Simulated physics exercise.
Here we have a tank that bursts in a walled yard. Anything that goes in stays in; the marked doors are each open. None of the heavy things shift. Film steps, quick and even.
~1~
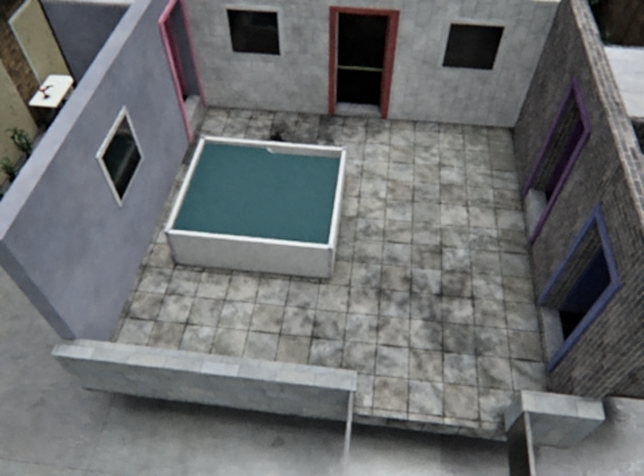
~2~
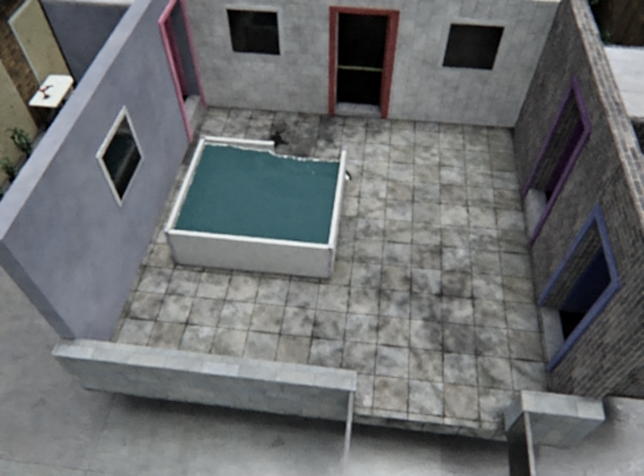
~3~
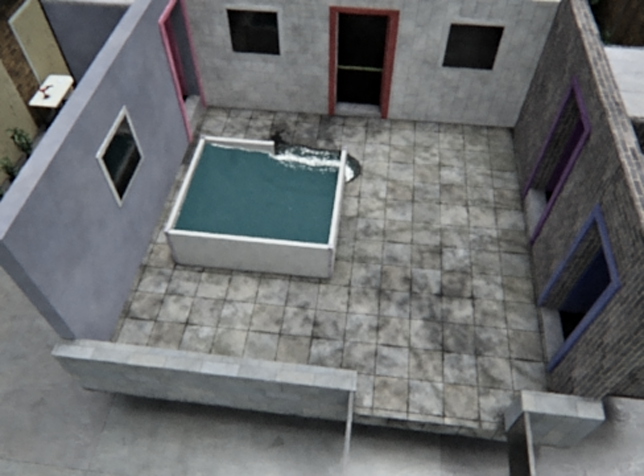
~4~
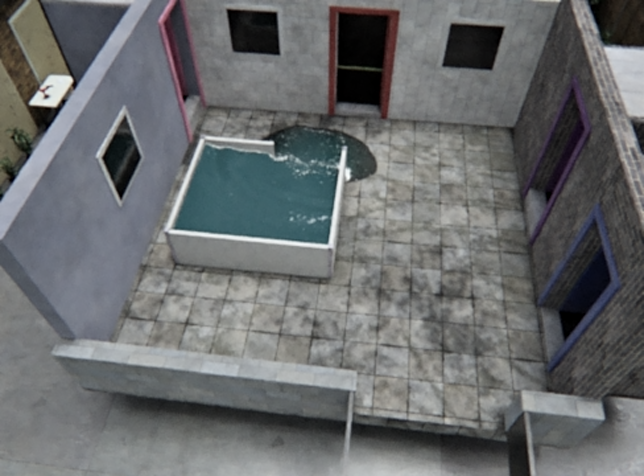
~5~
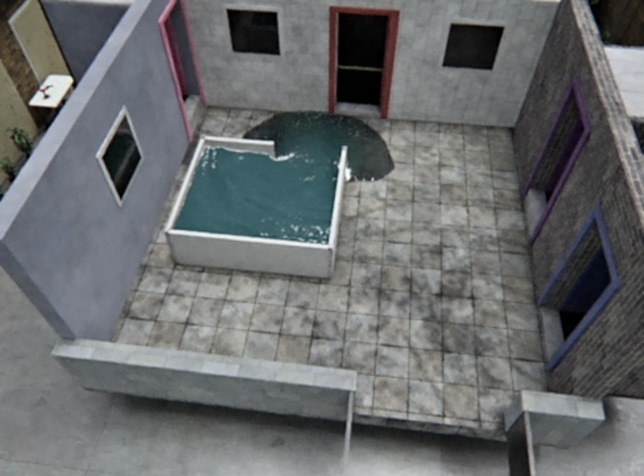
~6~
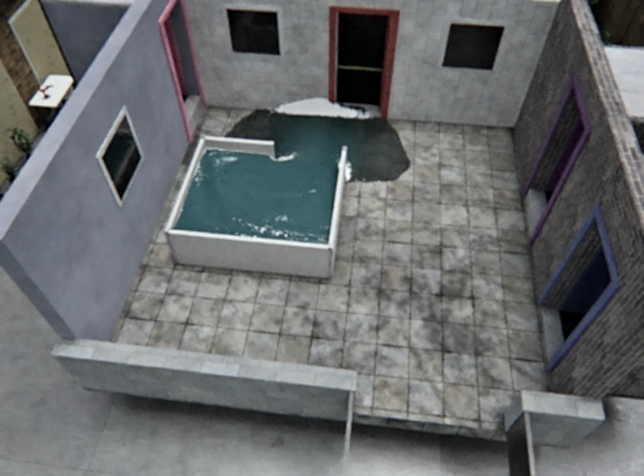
To begin with, a white-walled tank of blue-green water sits whole and still in a tiled, walled yard. Its far side breaks open near the right corner, and water pours through the gap, spreading a dark pool over the tiles until it reaches the back wall by the red-framed doorway.
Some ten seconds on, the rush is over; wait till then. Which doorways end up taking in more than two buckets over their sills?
One by one: Red door: Over two buckets. Blue door: At most two buckets. Pink door: At most two buckets. Purple door: At most two buckets.
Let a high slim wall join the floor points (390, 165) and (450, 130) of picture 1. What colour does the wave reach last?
Final one: The door marked blue.
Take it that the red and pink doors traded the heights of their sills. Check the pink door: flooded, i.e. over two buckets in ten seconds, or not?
As I read it, the pink door tops the threshold.
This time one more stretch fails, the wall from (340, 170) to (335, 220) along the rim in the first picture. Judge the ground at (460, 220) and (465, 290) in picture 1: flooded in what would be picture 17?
Soaked and Soaked.
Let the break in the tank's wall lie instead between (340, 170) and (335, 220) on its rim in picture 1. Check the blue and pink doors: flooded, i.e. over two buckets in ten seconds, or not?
The blue door exceeds the limit and the pink door falls short.
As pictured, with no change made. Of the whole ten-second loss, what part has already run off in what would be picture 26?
Near 40 in a hundred, I reckon.
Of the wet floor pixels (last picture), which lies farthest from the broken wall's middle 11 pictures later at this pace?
Approximate pixel: (513, 132).
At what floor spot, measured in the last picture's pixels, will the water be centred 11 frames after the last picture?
Close to (294, 184).
A moment on, water covers 20 % of the floor; the red door over two buckets in, the blue door not reached, the pink door wet at the sill, nothing in, the purple door not reached.
Next, water covers 30 % of the floor; the red door far over two buckets in, the blue door not reached, the pink door wet at the sill, nothing in, the purple door not reached.
Then, water covers 45 % of the floor; the red door far over two buckets in, the blue door not reached, the pink door wet at the sill, nothing in, the purple door wet at the sill, nothing in.
Later, water covers 90 % of the floor; the red door far over two buckets in, the blue door wet at the sill, nothing in, the pink door wet at the sill, nothing in, the purple door wet at the sill, nothing in.
In the end, water covers 95 % of the floor; the red door far over two buckets in, the blue door wet at the sill, nothing in, the pink door wet at the sill, nothing in, the purple door wet at the sill, nothing in.
